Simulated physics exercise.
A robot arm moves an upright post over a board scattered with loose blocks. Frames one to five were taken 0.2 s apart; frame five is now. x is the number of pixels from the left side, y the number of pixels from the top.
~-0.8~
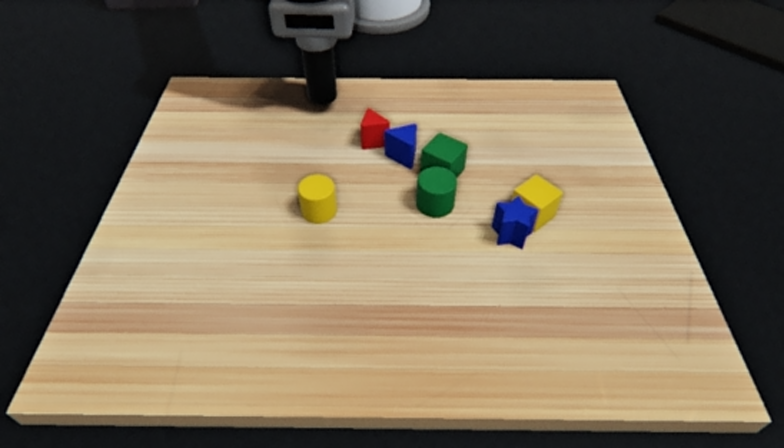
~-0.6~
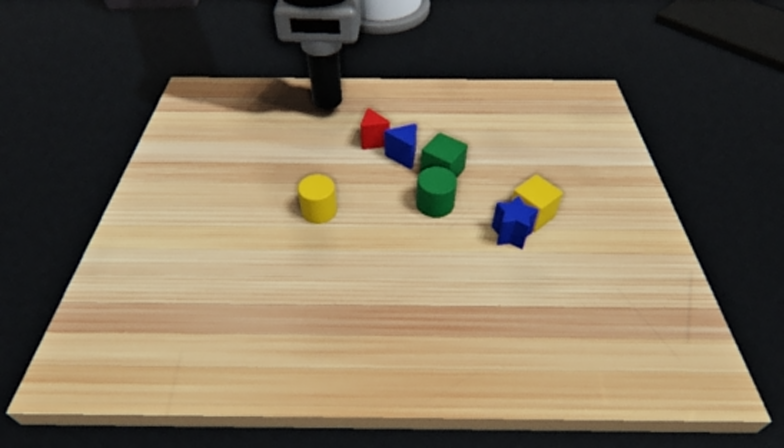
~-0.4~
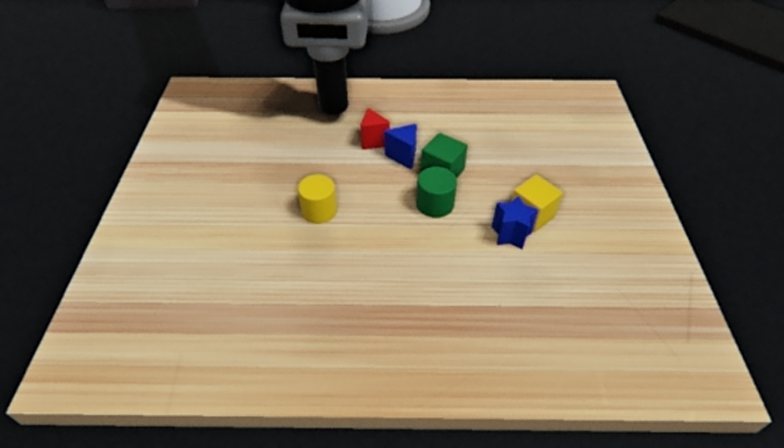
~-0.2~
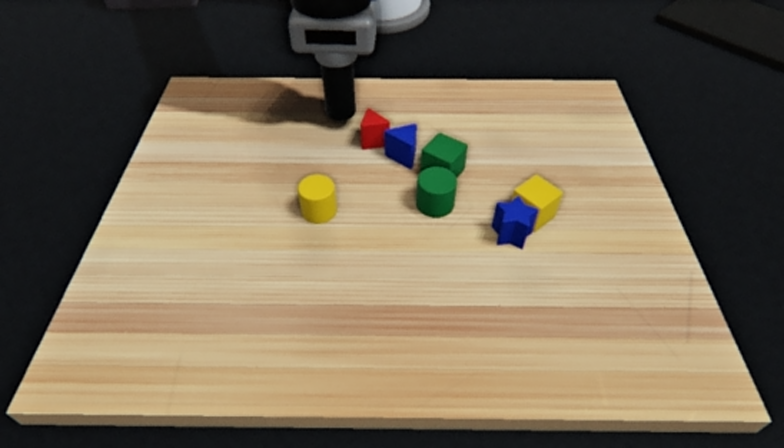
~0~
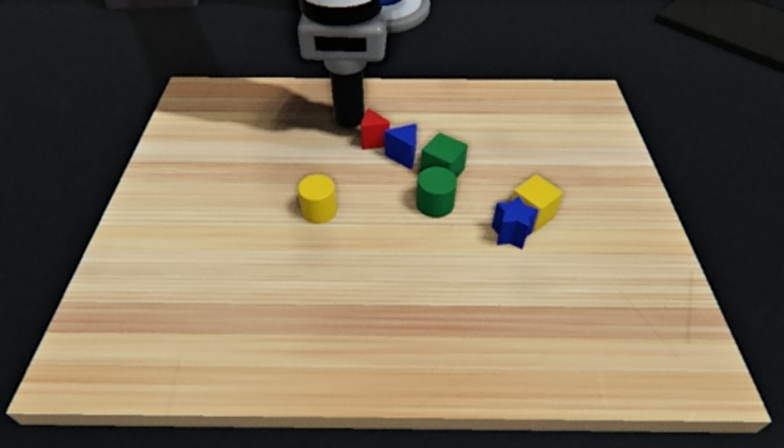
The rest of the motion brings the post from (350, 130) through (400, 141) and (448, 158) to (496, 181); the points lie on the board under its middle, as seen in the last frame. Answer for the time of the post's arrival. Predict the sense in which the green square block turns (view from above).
Its spin: Clockwise.
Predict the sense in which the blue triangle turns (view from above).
It twists against the clock when seen from above.
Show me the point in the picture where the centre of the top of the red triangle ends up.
The spot you're after is about (390, 134) in the image.
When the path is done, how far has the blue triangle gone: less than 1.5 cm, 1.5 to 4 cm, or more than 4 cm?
It shifts 1.5 to 4 cm.
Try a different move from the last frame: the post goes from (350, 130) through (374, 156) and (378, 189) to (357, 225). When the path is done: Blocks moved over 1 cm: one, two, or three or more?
The answer will be two.
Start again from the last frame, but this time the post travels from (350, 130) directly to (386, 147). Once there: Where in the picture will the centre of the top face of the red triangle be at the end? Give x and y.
Most likely (398, 138).
On the path given first. One third of the way, post (400, 131); red triangle (390, 133), turned 75° clockwise; blue triangle (408, 141), turned 40° anticlockwise.
Two thirds of the way, post (450, 148); red triangle (390, 134), turned 85° clockwise; blue triangle (409, 144), turned 20° anticlockwise; green square block (459, 159), turned 20° clockwise.
At the end, post (498, 171); red triangle (390, 134), turned 85° clockwise; blue triangle (409, 144), turned 20° anticlockwise; green round block (436, 182); green square block (480, 175), turned 85° clockwise.
